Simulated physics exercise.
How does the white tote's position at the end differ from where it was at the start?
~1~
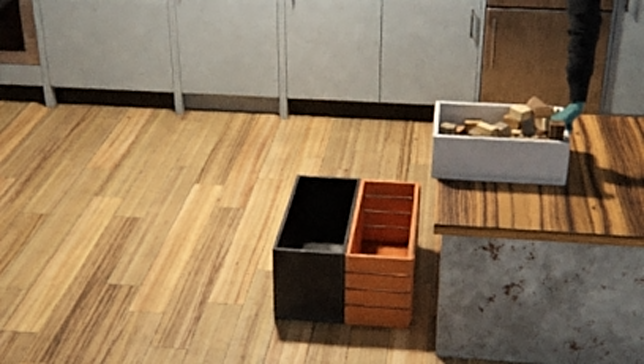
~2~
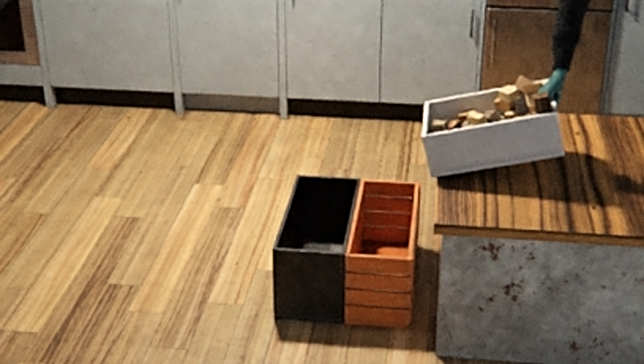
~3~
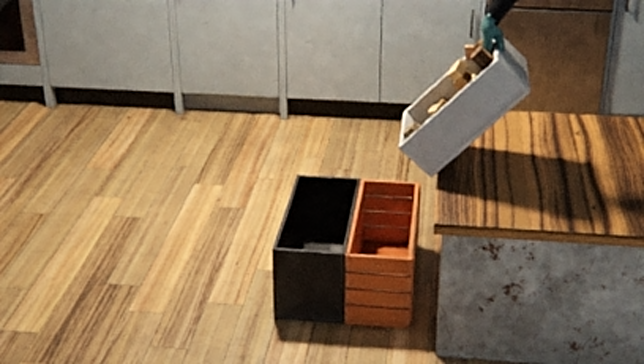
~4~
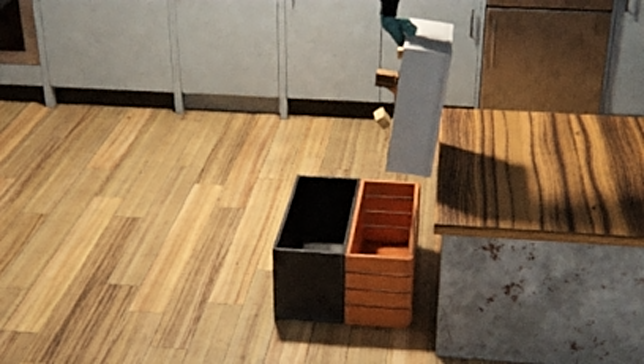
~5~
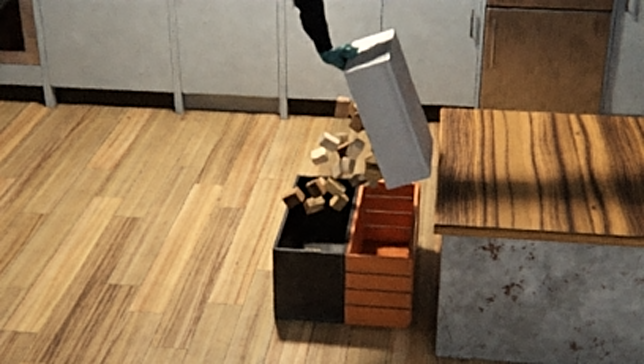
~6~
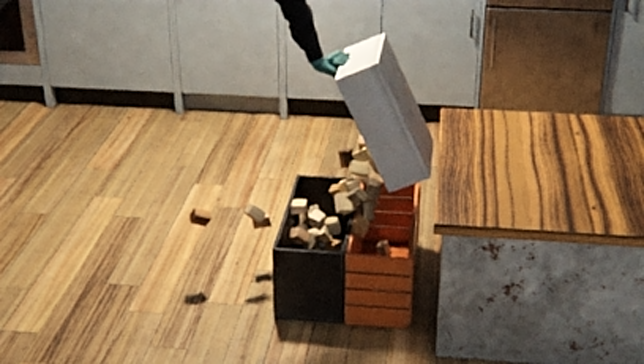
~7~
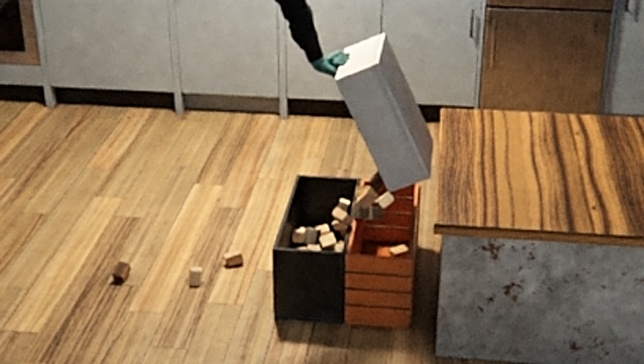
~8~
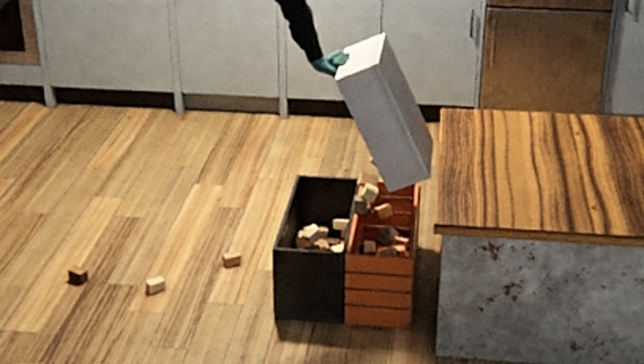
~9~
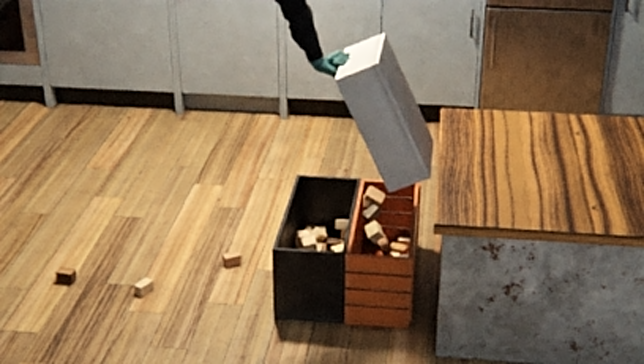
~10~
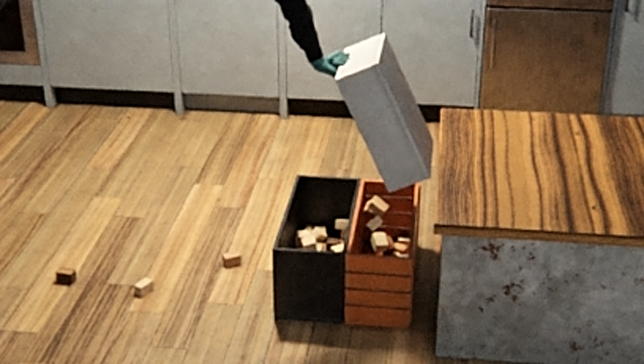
At the start the white tote sits upright on the bench at the right. By the end it is held steeply tipped, mouth down, further left and a little higher, above the orange box.
